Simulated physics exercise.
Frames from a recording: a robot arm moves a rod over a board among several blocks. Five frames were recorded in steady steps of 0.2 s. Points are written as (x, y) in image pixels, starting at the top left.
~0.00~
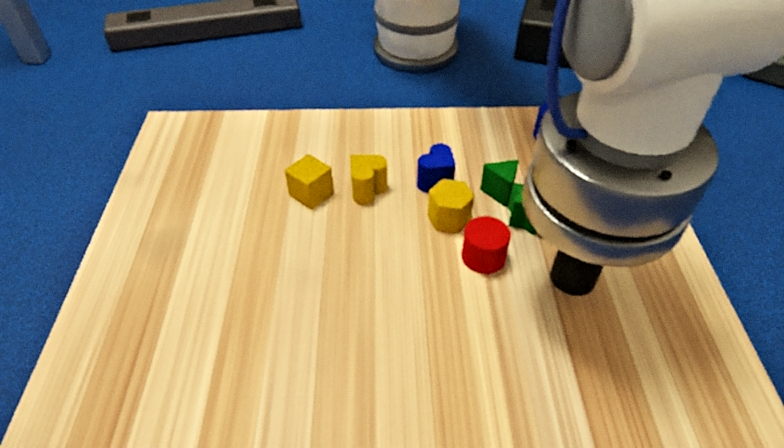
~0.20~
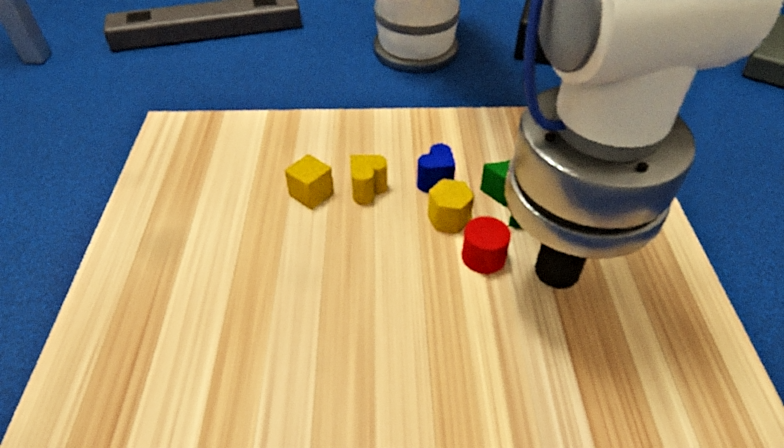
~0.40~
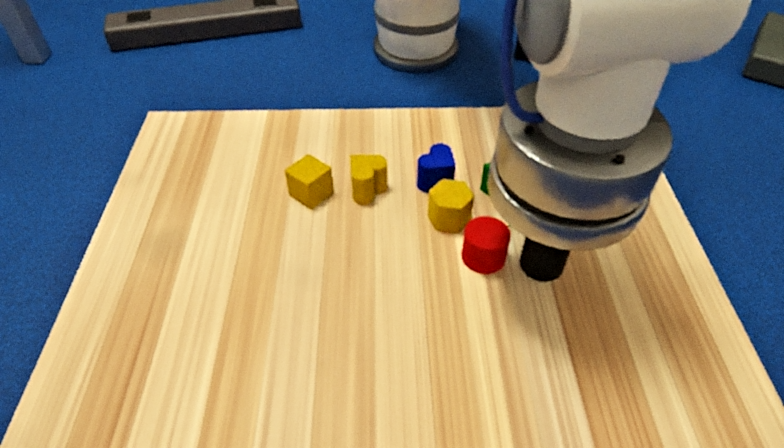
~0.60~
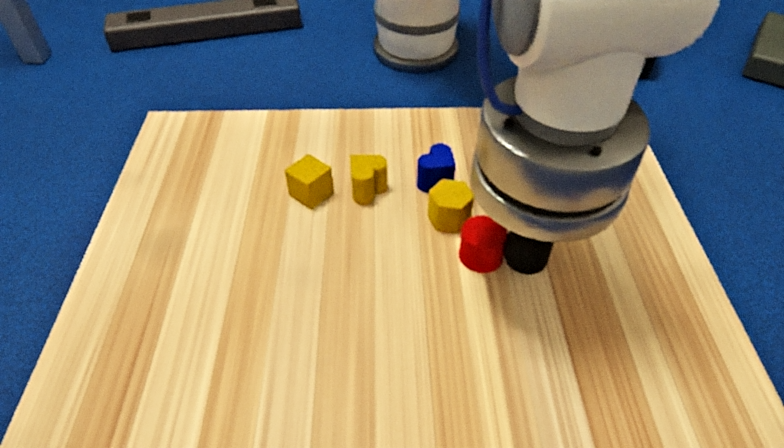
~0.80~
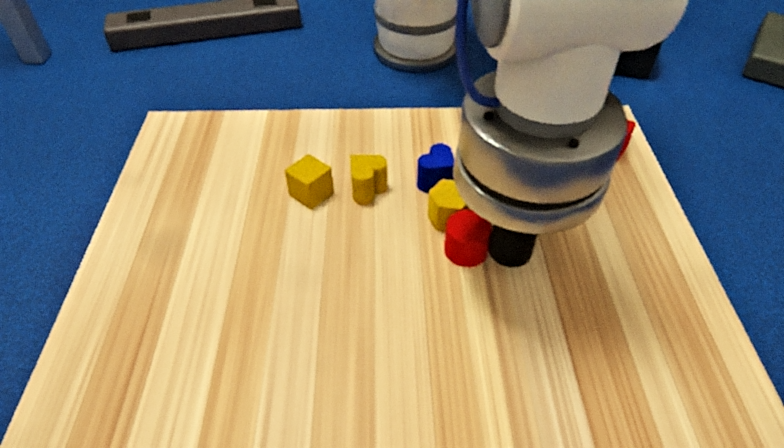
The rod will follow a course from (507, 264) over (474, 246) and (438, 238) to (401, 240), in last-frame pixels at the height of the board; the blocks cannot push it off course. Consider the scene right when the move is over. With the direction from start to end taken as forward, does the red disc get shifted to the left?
Yes.
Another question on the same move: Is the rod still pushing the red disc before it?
My answer is yes.
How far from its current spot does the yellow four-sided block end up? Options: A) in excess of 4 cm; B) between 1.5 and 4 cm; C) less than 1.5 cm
The correct letter is C.
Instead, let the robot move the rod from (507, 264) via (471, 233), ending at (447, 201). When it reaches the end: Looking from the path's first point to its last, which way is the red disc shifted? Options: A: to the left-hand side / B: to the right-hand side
A.
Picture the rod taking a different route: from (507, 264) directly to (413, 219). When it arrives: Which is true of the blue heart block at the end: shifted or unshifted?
It is no longer where it was.
The first path, step by step. One third of the way, rod at (475, 233); yellow hexagon at (441, 185), turned 50° clockwise; red disc at (433, 216).
Two thirds of the way, rod at (439, 225); yellow hexagon at (439, 183), turned 50° clockwise; red disc at (396, 213).
At the end, rod at (401, 228); yellow four-sided block still; yellow hexagon at (439, 183), turned 50° clockwise; red disc at (358, 214); green star-shaped block still.
